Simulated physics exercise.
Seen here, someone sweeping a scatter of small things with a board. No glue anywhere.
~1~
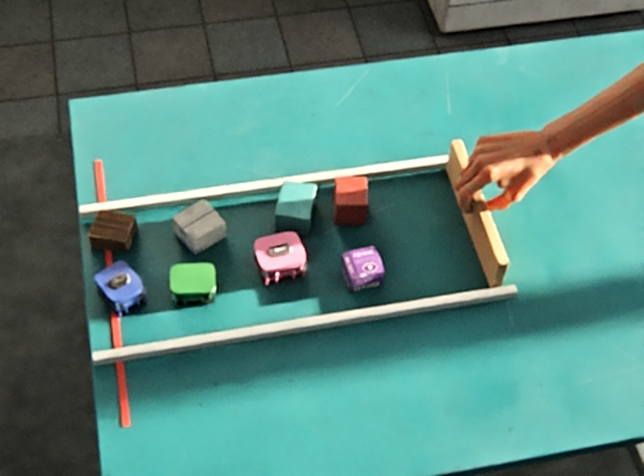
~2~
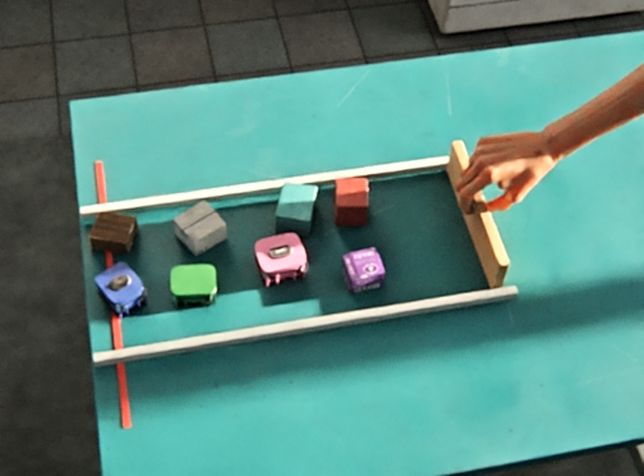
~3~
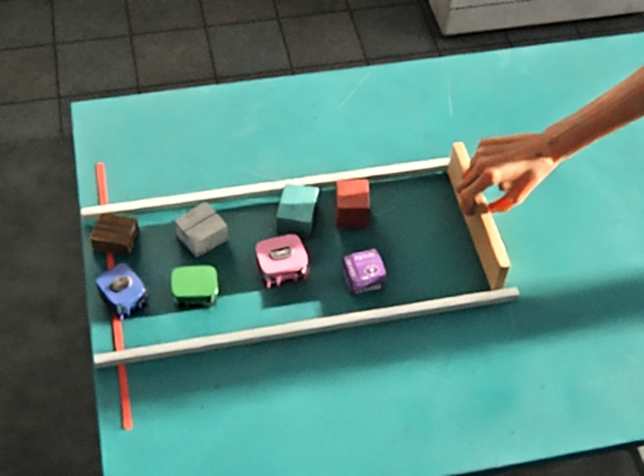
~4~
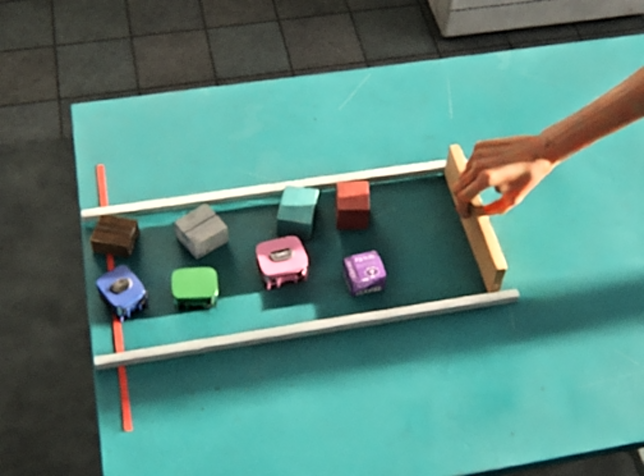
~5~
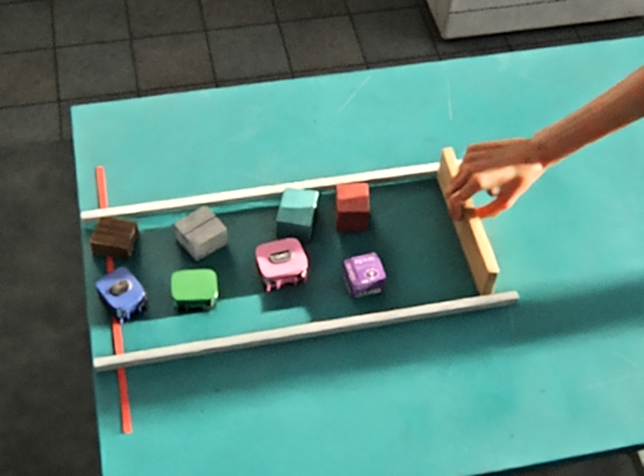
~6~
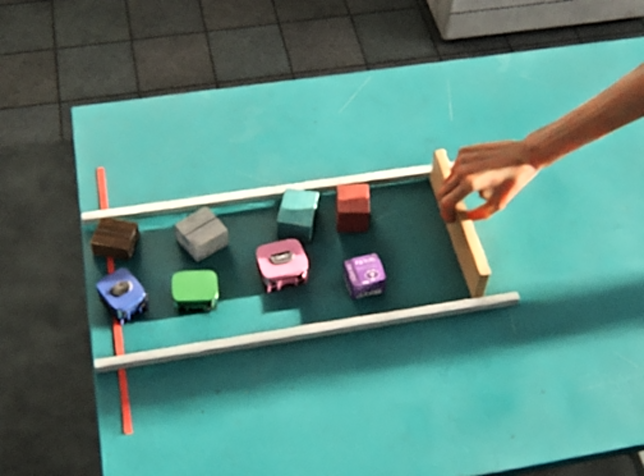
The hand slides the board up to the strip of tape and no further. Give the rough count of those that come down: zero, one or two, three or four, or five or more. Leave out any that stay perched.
The number that fall off is five or more.
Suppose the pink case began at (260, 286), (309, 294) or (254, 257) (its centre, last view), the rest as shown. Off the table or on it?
In turn it is lost; tumbles off; remains up.
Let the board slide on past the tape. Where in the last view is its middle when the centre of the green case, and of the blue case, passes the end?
Its middle is around (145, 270) and around (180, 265).
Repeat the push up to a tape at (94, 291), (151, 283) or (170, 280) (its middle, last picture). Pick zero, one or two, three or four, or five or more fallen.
The falls would be five or more; three or four; three to four.
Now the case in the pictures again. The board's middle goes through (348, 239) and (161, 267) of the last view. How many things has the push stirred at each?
The counts are 3 and 8.
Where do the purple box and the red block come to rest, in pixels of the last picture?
The purple box at (98, 330), the red block at (92, 247).
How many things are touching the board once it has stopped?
It touches 2.
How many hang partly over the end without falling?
The number is 2.
Soon after, none off yet; brown box at rest near (116, 239); blue case at rest near (123, 296); green case at rest near (196, 292).
After that, none off yet; brown box displaced about its own width near (89, 245); blue case at rest near (121, 296); green case displaced about its own width near (168, 306).
In the end, the number that fall off is five or more; gone, turquoise block, pink case, white box, green case, blue case and brown box.
